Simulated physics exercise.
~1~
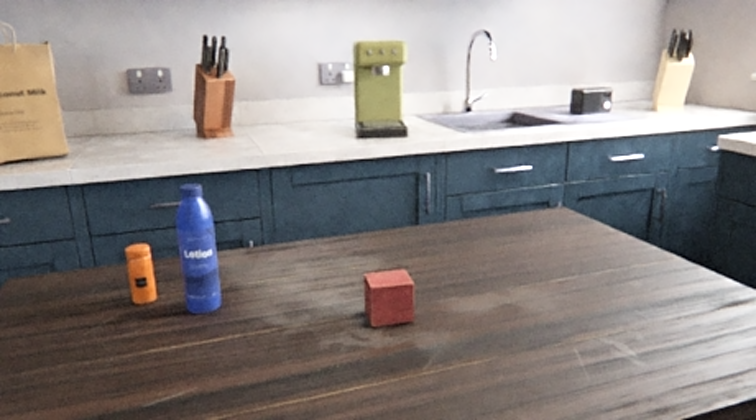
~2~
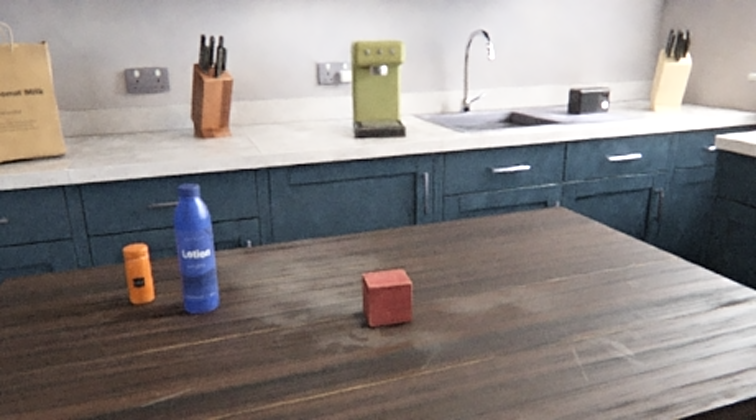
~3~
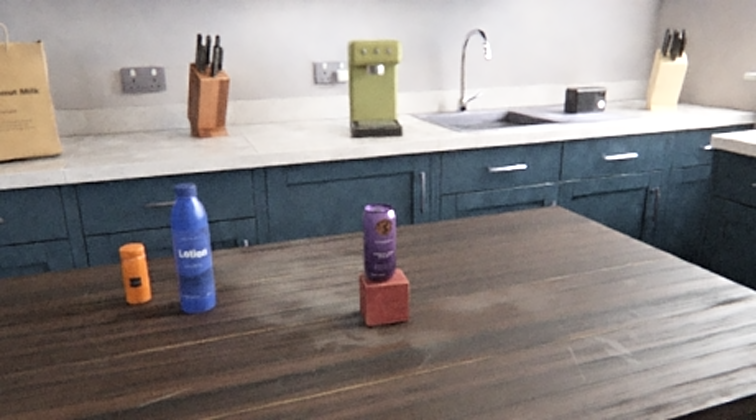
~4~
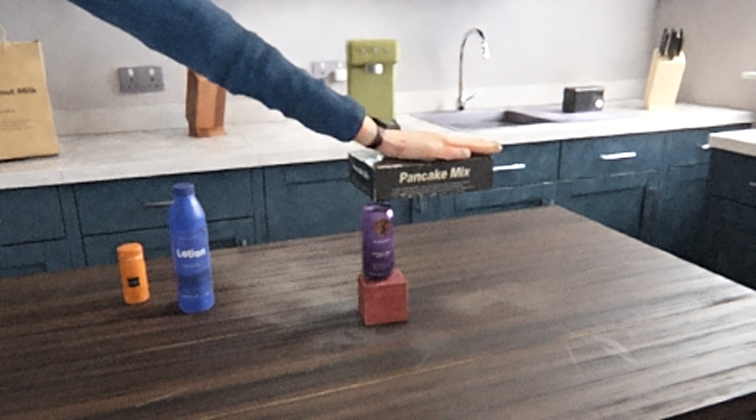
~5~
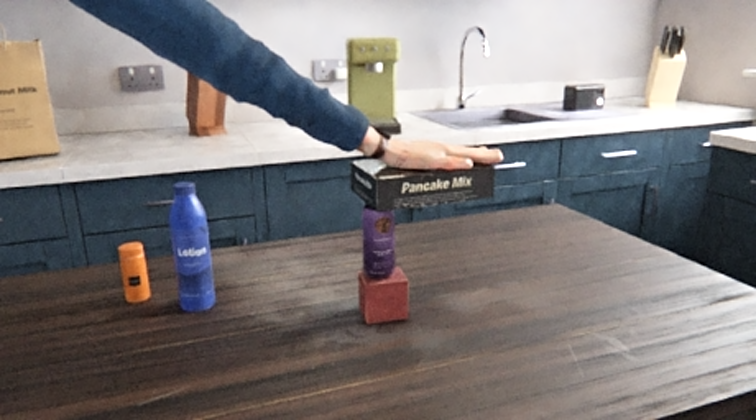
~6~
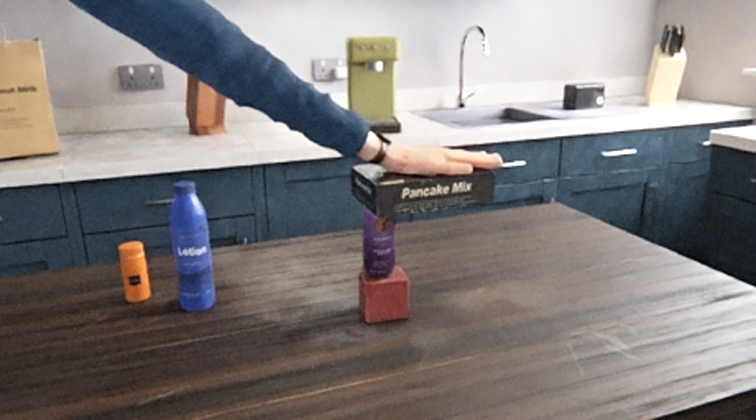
Purple can appearing on a red block, then a hand lowering a black pancake mix box onto it, beside two bottles.
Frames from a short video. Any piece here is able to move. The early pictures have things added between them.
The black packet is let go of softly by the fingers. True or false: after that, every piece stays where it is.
False.
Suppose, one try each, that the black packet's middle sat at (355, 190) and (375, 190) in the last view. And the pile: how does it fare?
With the first placement the pile tips over, with the second it remains stable.
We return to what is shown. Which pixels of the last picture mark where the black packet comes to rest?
Around (506, 276).
Then, 0.30 s on from there, black packet now fallen.
Then, 0.70 s on from there, things are still on the move.
In the end, fallen, black packet; the other 4 unmoved. At the end, from the last picture's camera, black packet near (506, 276). The pile loses its balance.
